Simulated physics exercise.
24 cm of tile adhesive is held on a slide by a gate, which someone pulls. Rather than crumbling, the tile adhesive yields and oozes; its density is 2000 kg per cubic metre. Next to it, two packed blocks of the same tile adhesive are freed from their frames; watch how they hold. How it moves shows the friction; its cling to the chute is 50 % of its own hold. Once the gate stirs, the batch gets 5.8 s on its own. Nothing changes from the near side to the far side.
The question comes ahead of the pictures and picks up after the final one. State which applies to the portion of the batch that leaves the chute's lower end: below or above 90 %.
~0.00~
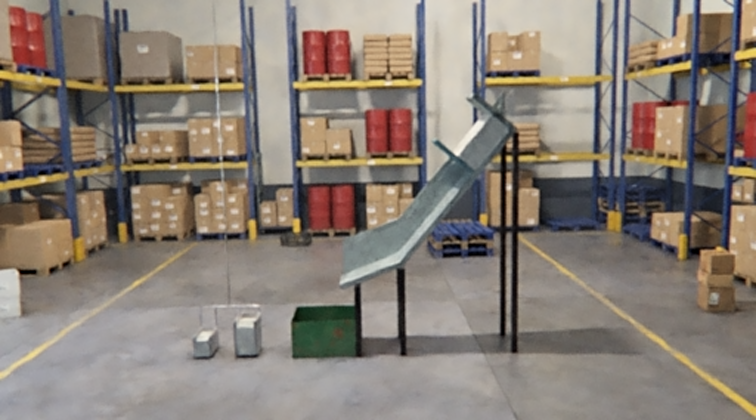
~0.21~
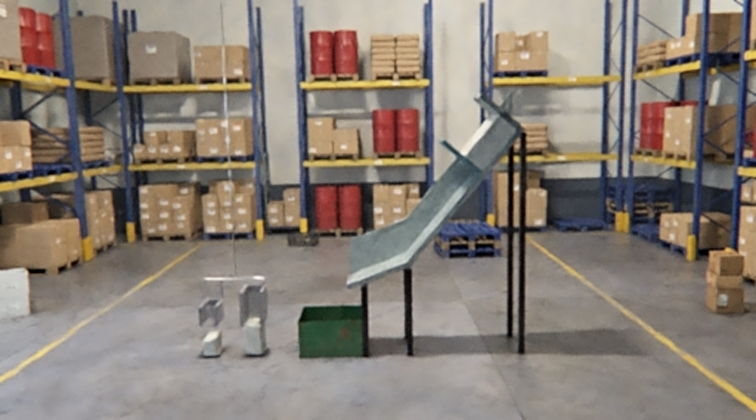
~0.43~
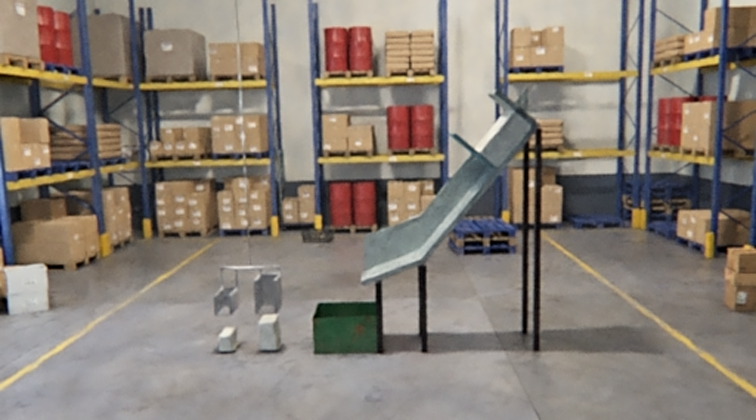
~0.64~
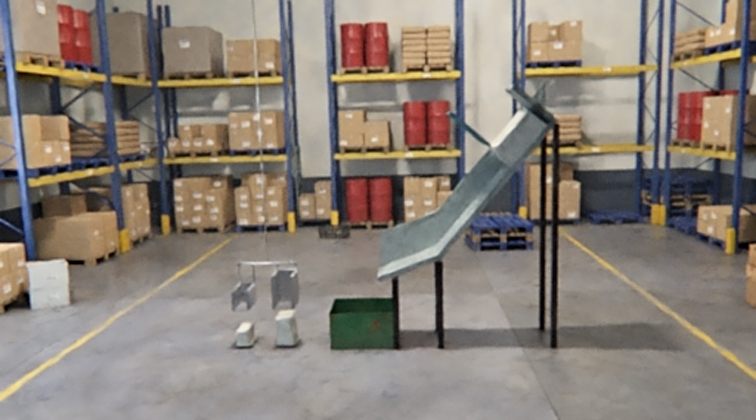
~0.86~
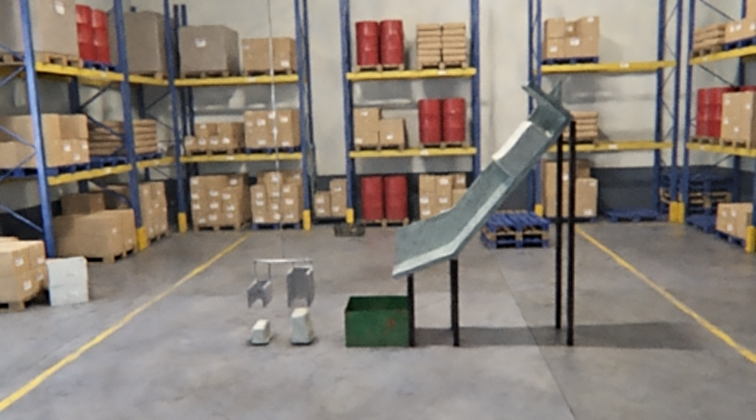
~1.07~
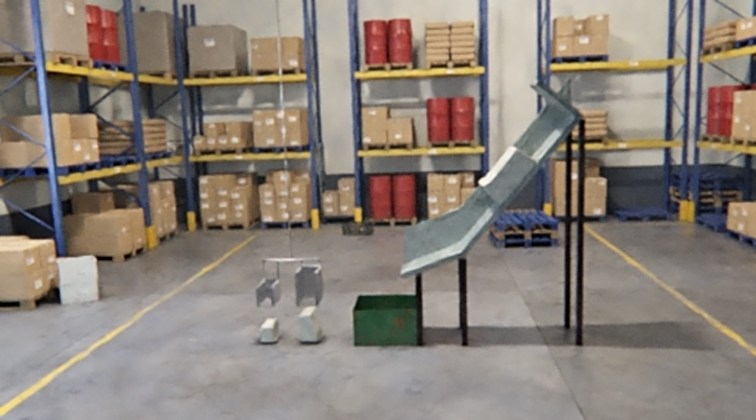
That value is above.
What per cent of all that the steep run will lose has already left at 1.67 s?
Fraction so far: Roughly 100 %.
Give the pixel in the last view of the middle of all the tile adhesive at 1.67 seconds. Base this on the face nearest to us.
Position: About (407, 264).
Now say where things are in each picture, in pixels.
In the first picture, front end of the tile adhesive at (458, 154); test blocks 17 cm, 31 cm high (left to right).
In the second picture, front end of the tile adhesive at (466, 154); test blocks 17 cm, 30 cm high (left to right).
In the third picture, front end of the tile adhesive at (480, 150); test blocks 17 cm, 30 cm high (left to right).
In the fourth picture, front end of the tile adhesive at (494, 146); test blocks 17 cm, 30 cm high (left to right).
In the fifth picture, front end of the tile adhesive at (497, 159); test blocks 17 cm, 30 cm high (left to right).
In the sixth picture, front end of the tile adhesive at (484, 185); test blocks 17 cm, 30 cm high (left to right).
By 1.67 s, none is on the steep run, all on the flatter one and 0 % past the end.
By 2.38 s, none is on the steep run, none on the flatter one and 100 % past the end.
By 3.08 s, none is on the steep run, none on the flatter one and 100 % past the end.
By 3.79 s, none is on the steep run, none on the flatter one and 100 % past the end.
By 6.22 s, at the end, none is on the steep run, none on the flatter one and 100 % past the end.
